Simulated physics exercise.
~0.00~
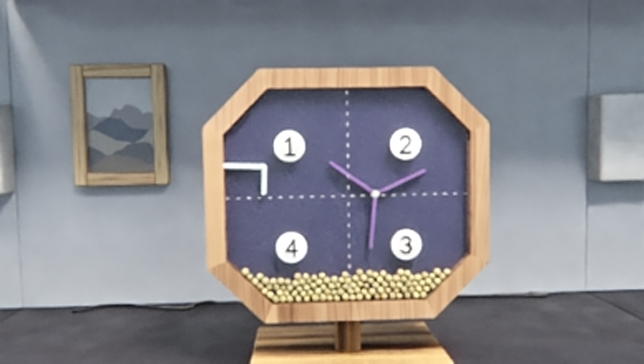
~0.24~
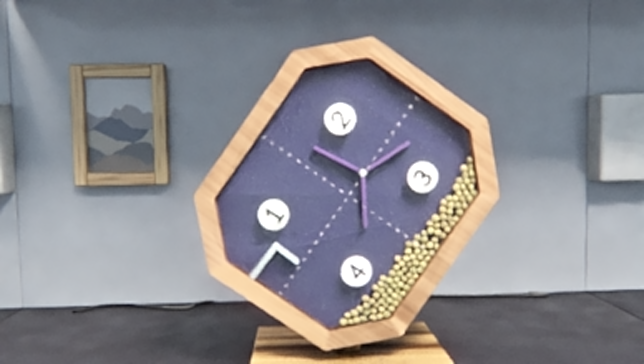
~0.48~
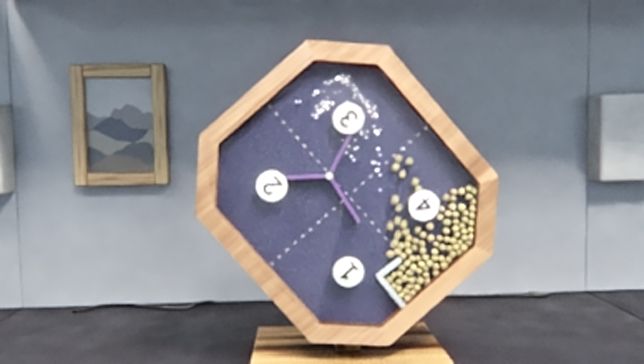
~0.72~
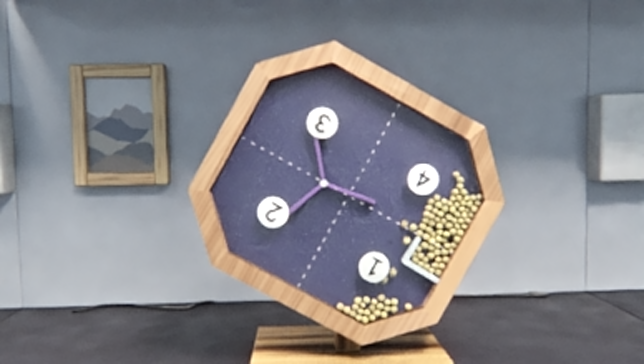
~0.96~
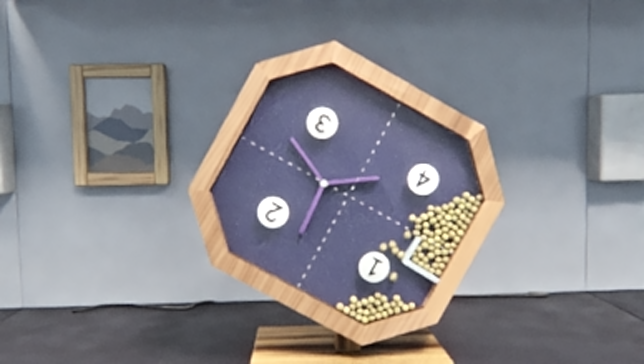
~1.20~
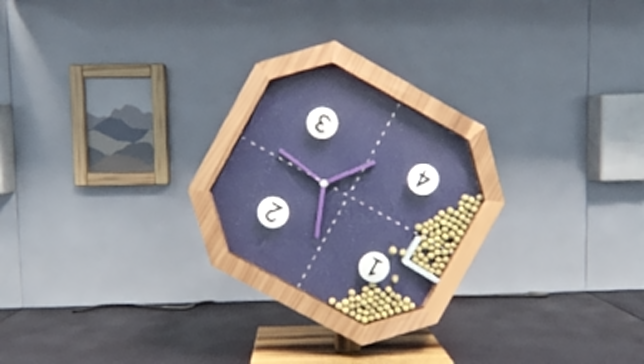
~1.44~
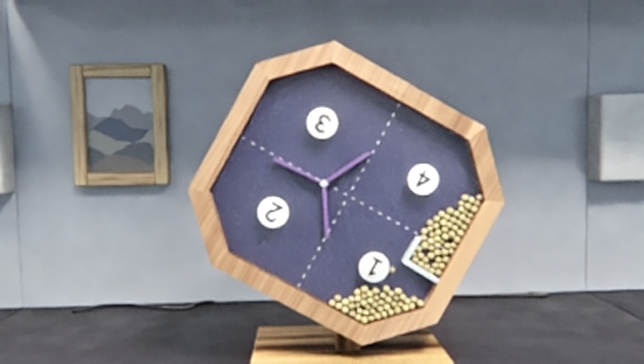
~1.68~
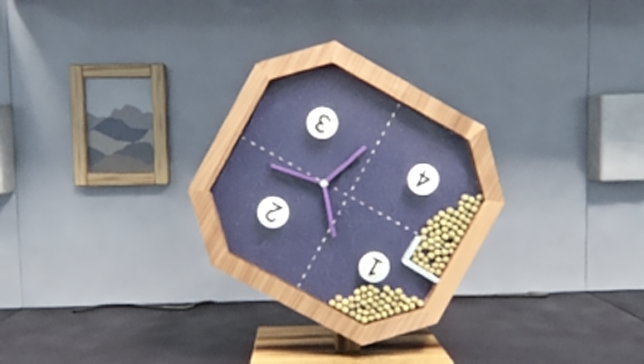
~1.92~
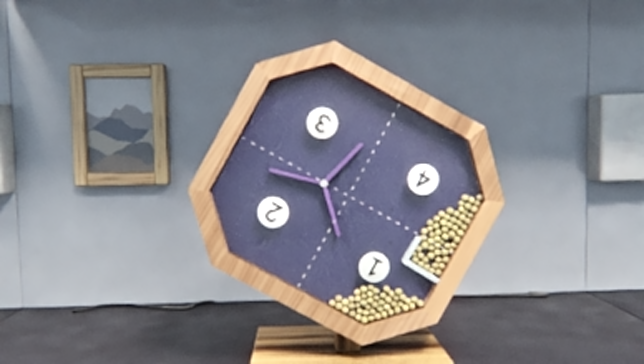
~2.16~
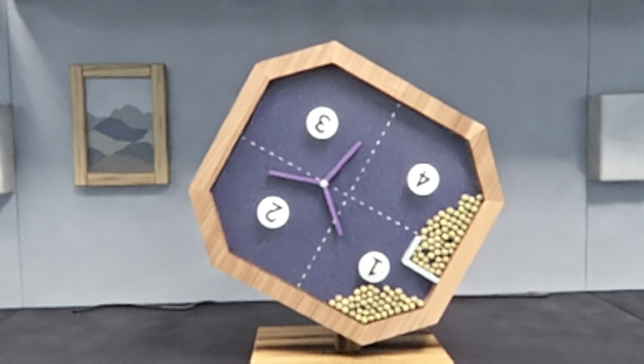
Wooden eight-sided box rotating anticlockwise and stopping, its tan beads spilling past a white bracket into two settled heaps, purple spinner slowing.
